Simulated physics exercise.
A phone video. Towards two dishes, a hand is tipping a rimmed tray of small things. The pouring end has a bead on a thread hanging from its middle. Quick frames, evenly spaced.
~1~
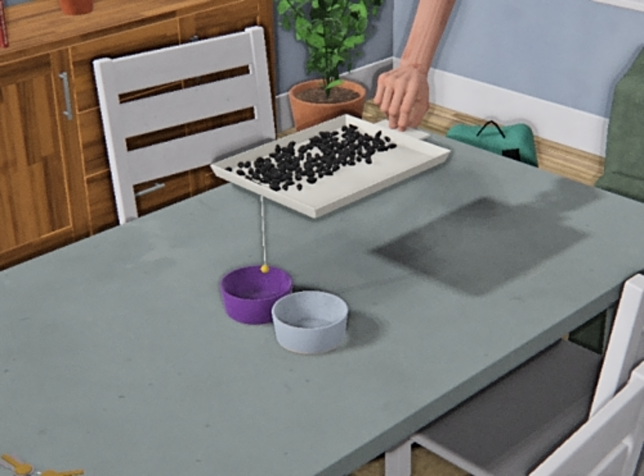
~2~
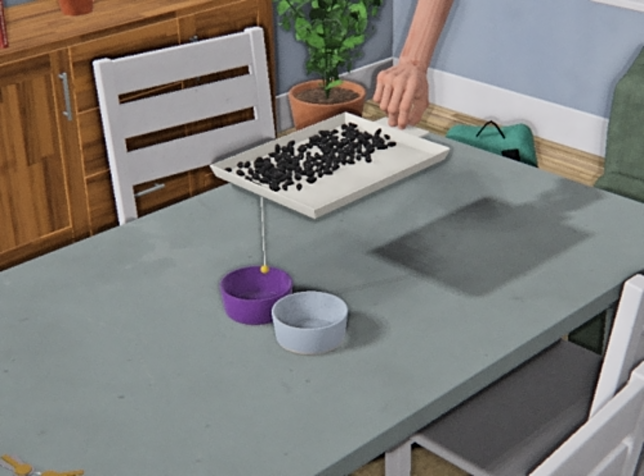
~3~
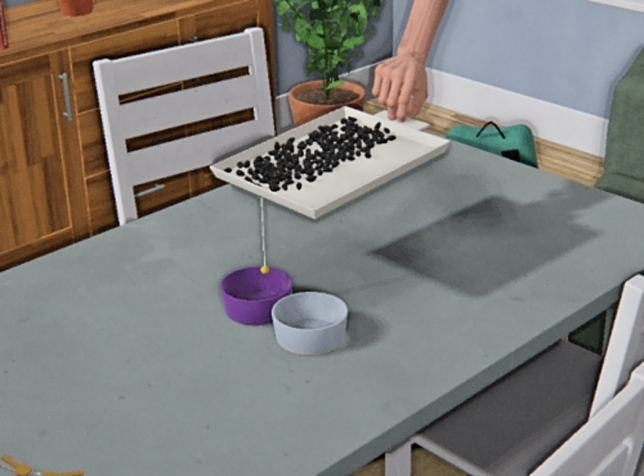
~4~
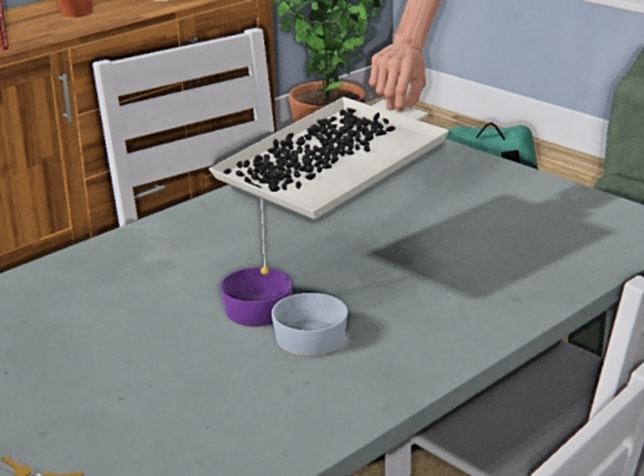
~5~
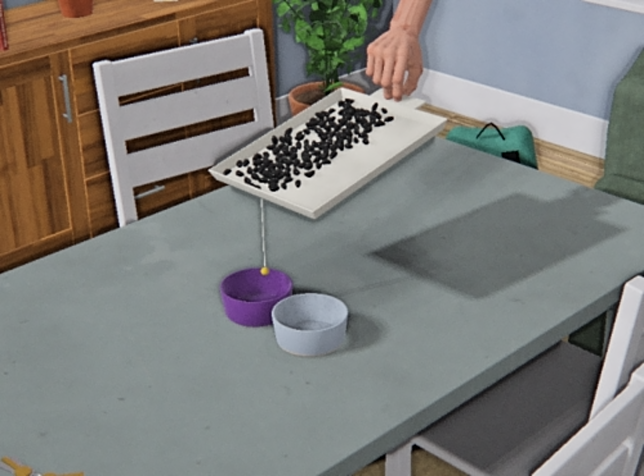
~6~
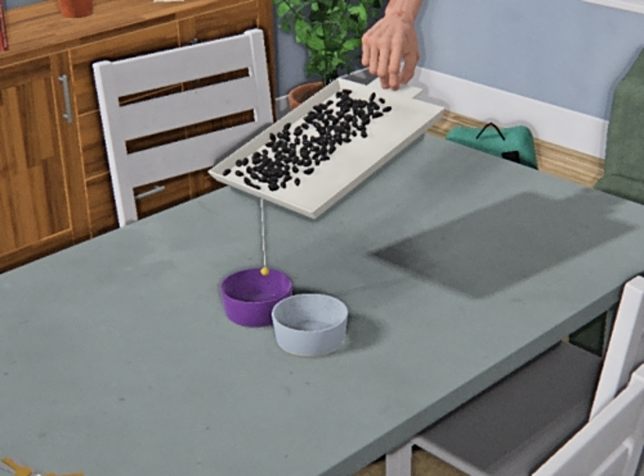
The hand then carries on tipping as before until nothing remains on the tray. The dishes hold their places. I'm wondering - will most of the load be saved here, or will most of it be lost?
The greater share ends up outside the dishes.
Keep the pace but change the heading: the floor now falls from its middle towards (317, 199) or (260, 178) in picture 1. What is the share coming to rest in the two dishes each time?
In turn 80 and 10 in a hundred.
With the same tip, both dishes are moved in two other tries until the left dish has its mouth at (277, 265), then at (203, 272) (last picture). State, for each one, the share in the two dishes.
The first position comes out at 0 per cent, the other at 80 per cent.
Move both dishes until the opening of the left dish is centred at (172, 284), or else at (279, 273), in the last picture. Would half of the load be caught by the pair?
The pair would catch the lesser share the first time and the lesser share the second time.
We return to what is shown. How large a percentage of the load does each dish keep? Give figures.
Left dish about 20 per cent, right dish about 10 per cent.
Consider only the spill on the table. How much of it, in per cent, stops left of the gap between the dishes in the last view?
About 100 percent of the spill.
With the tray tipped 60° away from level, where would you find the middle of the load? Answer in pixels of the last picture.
At about (262, 152).
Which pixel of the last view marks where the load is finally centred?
Centre at rest: Close to (219, 317).
Soon after the last picture, tray tipped steeply; all on the tray.
A little later, tray tipped right over; most on the tray; a stray few in the right dish; a stray few in the left dish; a small part outside both; a stray few in the air.
Later still, tray tipped past a quarter turn; a small part in the right dish; about a quarter in the left dish; most outside both.
At rest, tray tipped past a quarter turn; a small part in the right dish; about a quarter in the left dish; most outside both.
